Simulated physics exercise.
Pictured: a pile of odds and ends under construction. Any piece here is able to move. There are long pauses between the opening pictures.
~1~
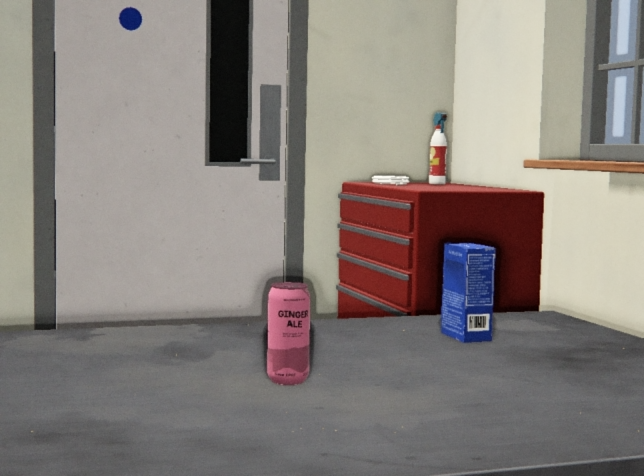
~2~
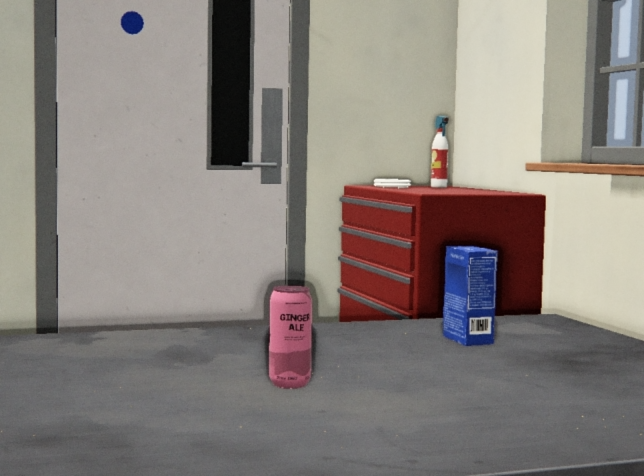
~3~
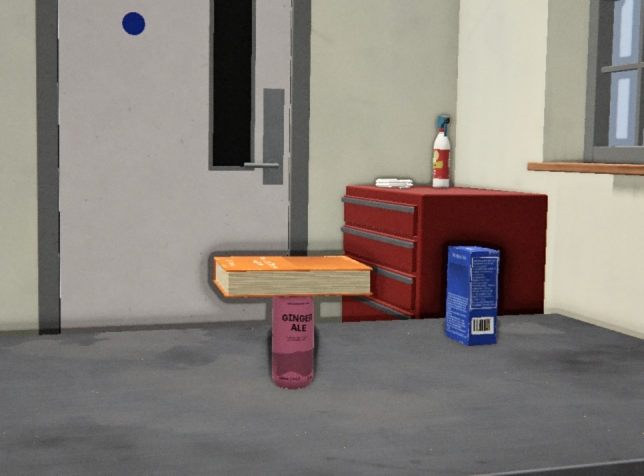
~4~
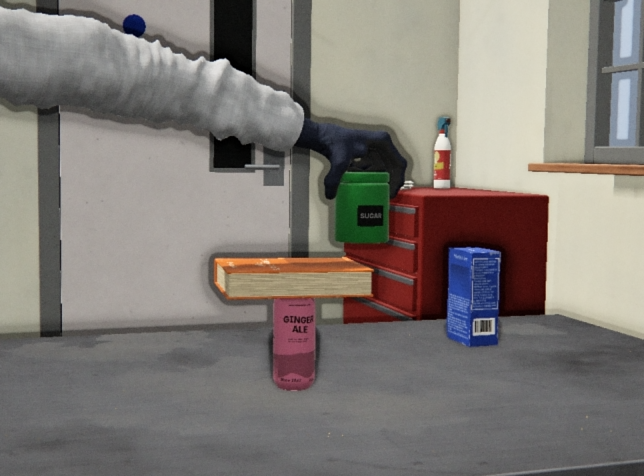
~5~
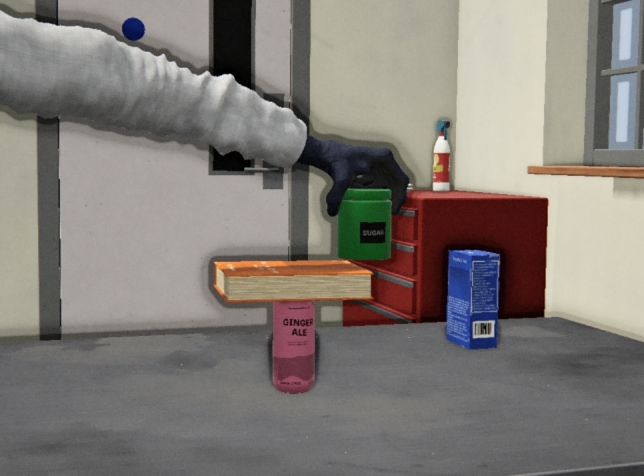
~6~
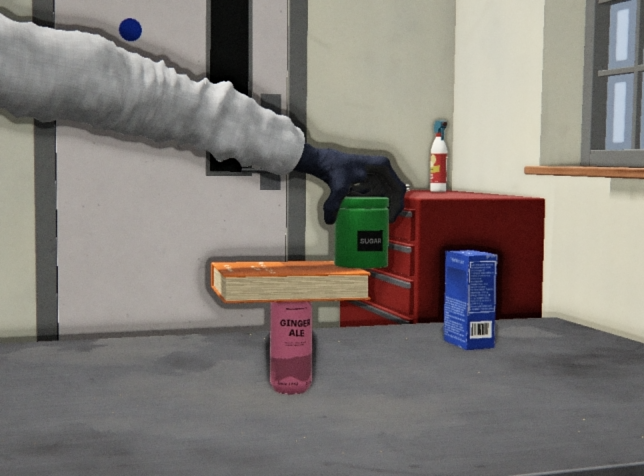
A pink ginger ale can stands on a grey tabletop, seen from just above its surface in a pale room with a grey door. A blue carton stands to its right, before a red drawer cabinet holding a white-and-red bottle. An orange book appears flat atop the can, then a dark-gloved hand in a white sleeve lowers a green jar onto its right end, the view shifting very slightly.
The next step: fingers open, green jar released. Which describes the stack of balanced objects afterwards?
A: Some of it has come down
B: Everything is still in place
Some of it has come down (A).
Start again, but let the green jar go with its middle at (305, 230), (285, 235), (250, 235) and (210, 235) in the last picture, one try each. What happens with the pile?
The pile does not fall in the first case, does not fall in the second, does not fall in the third and goes down in the fourth.
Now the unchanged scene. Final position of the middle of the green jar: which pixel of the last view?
I'd point to roughly (338, 353).
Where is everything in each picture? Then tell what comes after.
In the first picture, the last thing is not in view yet; blue carton (468, 291).
In the second picture, the last thing is not in view yet.
In the third picture, the last thing is not in view yet; pink can (293, 337).
In the fourth picture, still above its spot; green jar (362, 207); blue carton (473, 296).
In the fifth picture, still above its spot; green jar (365, 223); orange book (291, 280).
In the sixth picture, in place under the hand; green jar (362, 232); pink can (291, 343).
Then, 0.30 s on from there, green jar turned 47° from how it was put near (384, 249).
Then, 0.50 s on from there, green jar now fallen.
Then, 0.60 s on from there, things are still on the move.
Then, 1.30 s on from there, nothing new.
In the end, fallen, green jar; the other 3 unmoved. At the end, from the last picture's camera, green jar near (338, 353). The pile gives way.
